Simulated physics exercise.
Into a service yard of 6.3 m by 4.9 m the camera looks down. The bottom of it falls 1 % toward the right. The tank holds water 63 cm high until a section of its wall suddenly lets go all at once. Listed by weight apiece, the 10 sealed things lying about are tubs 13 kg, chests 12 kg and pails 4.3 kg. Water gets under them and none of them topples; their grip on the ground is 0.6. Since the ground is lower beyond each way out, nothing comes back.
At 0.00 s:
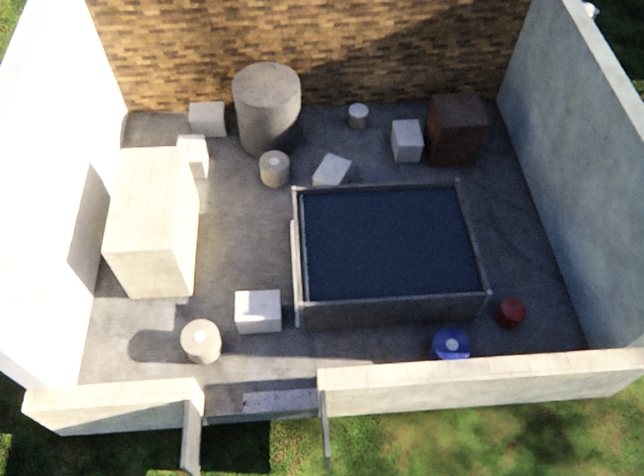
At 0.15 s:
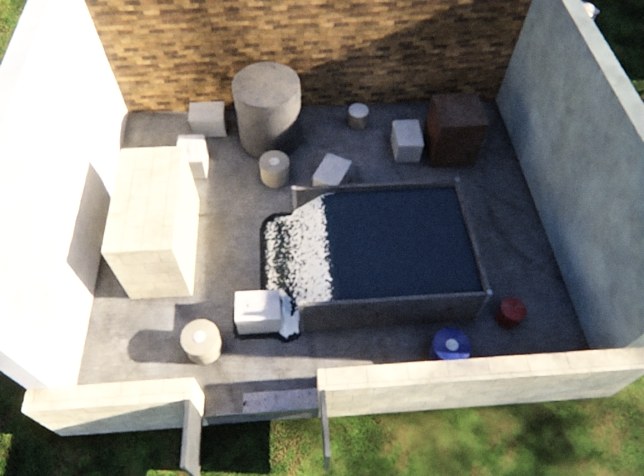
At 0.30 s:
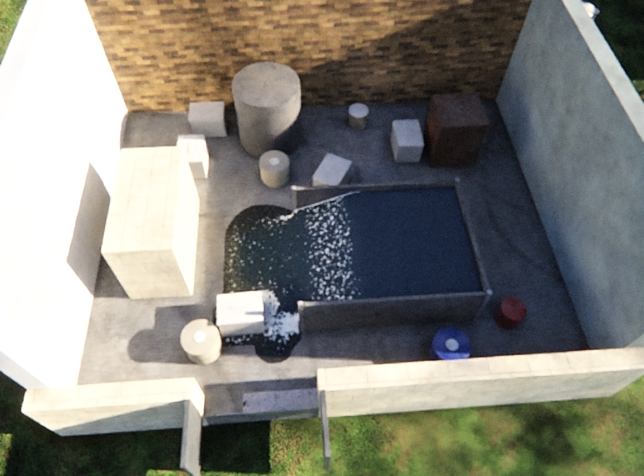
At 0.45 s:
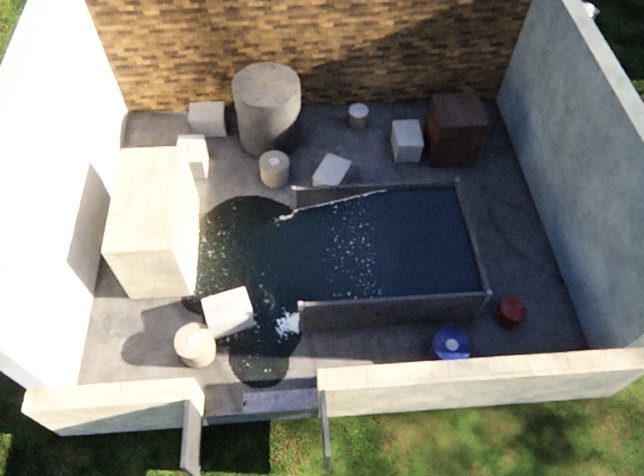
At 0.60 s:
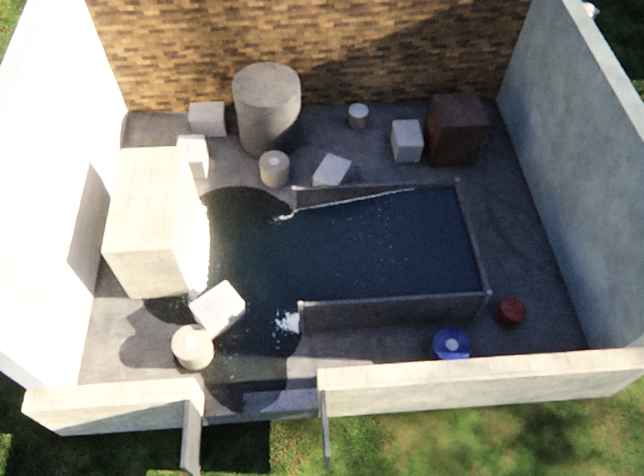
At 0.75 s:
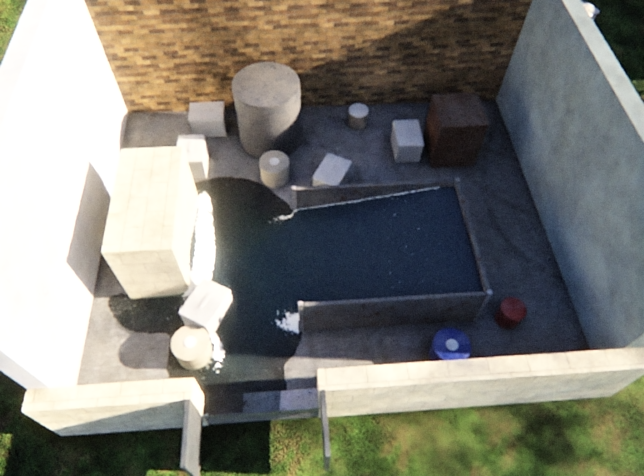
Water pouring from the left side of a walled tank, spreading across a yard floor and pushing a white box and pale drum left.
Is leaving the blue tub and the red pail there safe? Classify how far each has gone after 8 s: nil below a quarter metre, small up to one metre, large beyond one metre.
Blue tub: Nil. Red pail: Nil.
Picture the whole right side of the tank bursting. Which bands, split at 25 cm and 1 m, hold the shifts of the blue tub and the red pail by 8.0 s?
In that situation the blue tub drifts a long way, while the red pail drifts a long way.
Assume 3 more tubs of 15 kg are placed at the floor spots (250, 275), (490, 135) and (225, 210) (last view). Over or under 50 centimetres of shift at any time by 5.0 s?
One by one: Beyond the mark, below the mark, beyond the mark.
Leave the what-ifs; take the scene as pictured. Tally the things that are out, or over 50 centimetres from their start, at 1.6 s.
By that time the total stands at 3.
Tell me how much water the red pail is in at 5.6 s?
Near 0 cm deep.
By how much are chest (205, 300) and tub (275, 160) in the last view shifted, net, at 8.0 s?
Taken in order, the shifts are 200 cm and 250 cm.
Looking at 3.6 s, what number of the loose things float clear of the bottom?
At that moment it comes to 4.
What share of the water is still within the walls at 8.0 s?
Somewhere near 82 percent, give or take.
After 1.6 s the blue tub is near (452, 345), 0.0 m from its start, aground; the red pail is near (514, 309), 0.0 m from its start, aground; 0 of 10 are out; 2 afloat.
After 3.6 s the blue tub is near (452, 345), 0.0 m from its start, aground; the red pail is near (514, 309), 0.0 m from its start, aground; 0 of 10 are out; 4 afloat.
After 5.6 s the blue tub is near (452, 345), 0.0 m from its start, aground; the red pail is near (514, 309), 0.0 m from its start, aground; 0 of 10 are out; 5 afloat.
After 8.0 s the blue tub is near (452, 345), 0.0 m from its start, aground; the red pail is near (514, 309), 0.0 m from its start, aground; 0 of 10 are out; 8 afloat.
